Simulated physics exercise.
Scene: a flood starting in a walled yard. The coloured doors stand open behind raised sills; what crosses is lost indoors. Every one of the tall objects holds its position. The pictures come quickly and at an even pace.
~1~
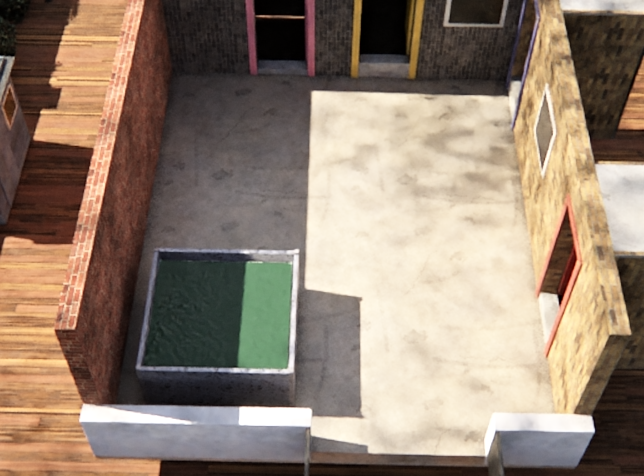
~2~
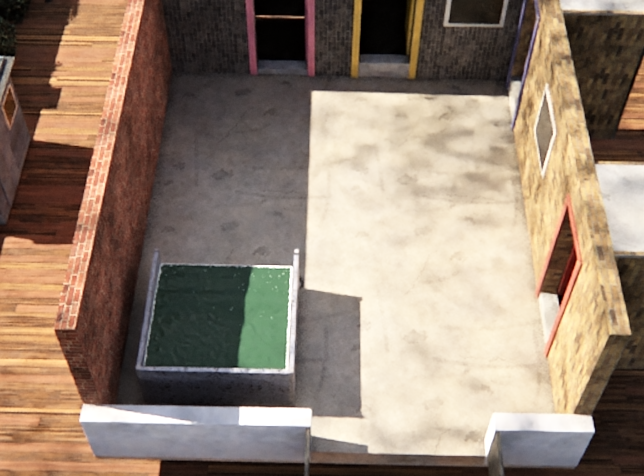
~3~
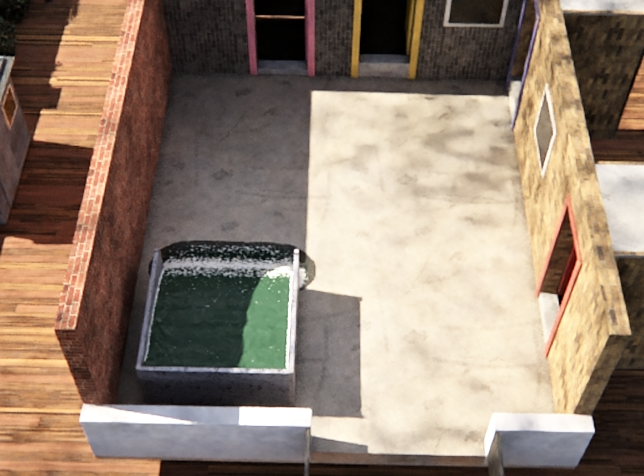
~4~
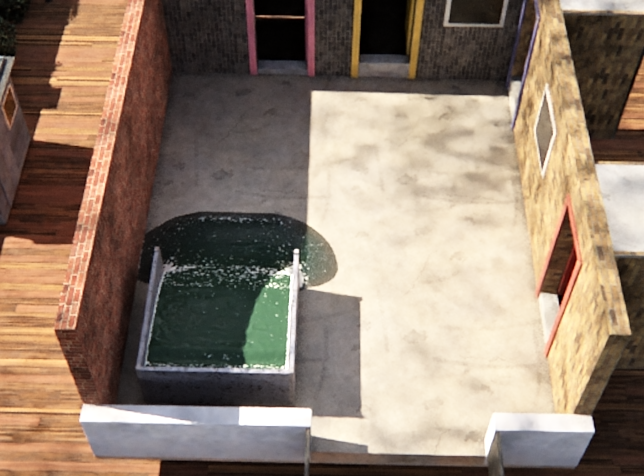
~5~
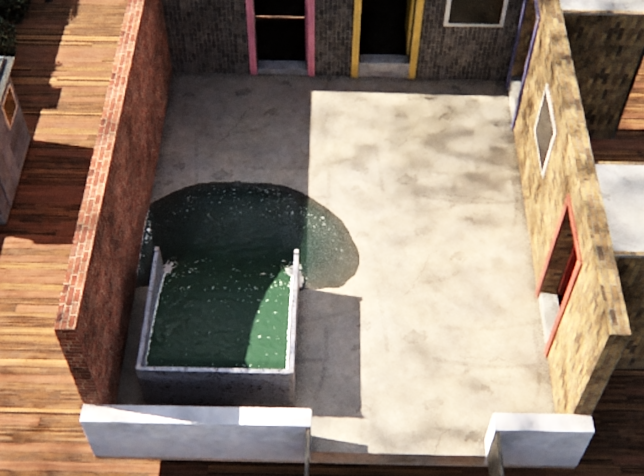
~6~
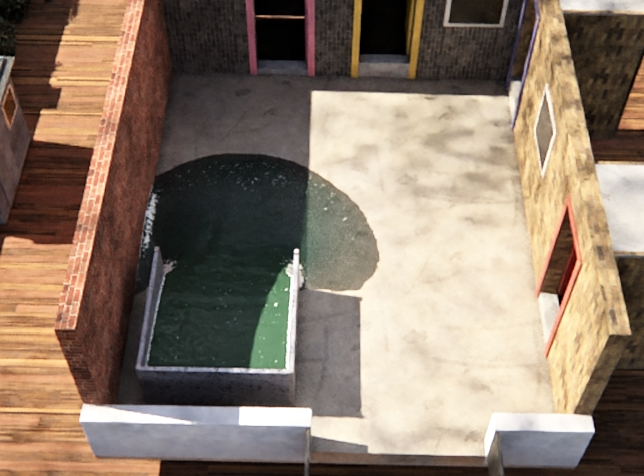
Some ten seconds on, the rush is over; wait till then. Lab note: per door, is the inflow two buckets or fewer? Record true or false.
Pink door false; red door true; blue door true; yellow door true.
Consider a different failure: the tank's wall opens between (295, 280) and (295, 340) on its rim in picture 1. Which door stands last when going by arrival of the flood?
It's the pink-painted one that comes last.
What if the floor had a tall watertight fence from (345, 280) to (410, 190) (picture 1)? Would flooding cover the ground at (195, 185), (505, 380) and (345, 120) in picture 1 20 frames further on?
In turn: Under water, dry, flooded.
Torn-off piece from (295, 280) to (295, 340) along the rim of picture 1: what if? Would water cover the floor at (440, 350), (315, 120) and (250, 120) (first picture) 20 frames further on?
Going in your order, I'd say drenched, then still bare, then still bare.
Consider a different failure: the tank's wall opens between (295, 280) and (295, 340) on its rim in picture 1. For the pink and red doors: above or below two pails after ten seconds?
Lab note - pink: Remains within bounds; red: Breaks the limit.
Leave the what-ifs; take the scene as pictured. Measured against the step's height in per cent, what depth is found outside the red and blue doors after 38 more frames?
Roughly 50 % and 70 %, respectively.
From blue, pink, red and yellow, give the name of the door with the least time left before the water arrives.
Looks like the one in pink gets there first.
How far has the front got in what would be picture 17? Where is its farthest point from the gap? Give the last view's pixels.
Estimated pixel: (437, 84).
A moment on, water covers 45 % of the floor; the pink door under two buckets in, the red door not reached, the blue door not reached, the yellow door not reached.
Next, water covers 55 % of the floor; the pink door far over two buckets in, the red door not reached, the blue door not reached, the yellow door wet at the sill, nothing in.
Then, water covers 60 % of the floor; the pink door far over two buckets in, the red door not reached, the blue door wet at the sill, nothing in, the yellow door wet at the sill, nothing in.
Later, water covers 75 % of the floor; the pink door far over two buckets in, the red door wet at the sill, nothing in, the blue door wet at the sill, nothing in, the yellow door wet at the sill, nothing in.
In the end, water covers 95 % of the floor; the pink door far over two buckets in, the red door wet at the sill, nothing in, the blue door wet at the sill, nothing in, the yellow door wet at the sill, nothing in.
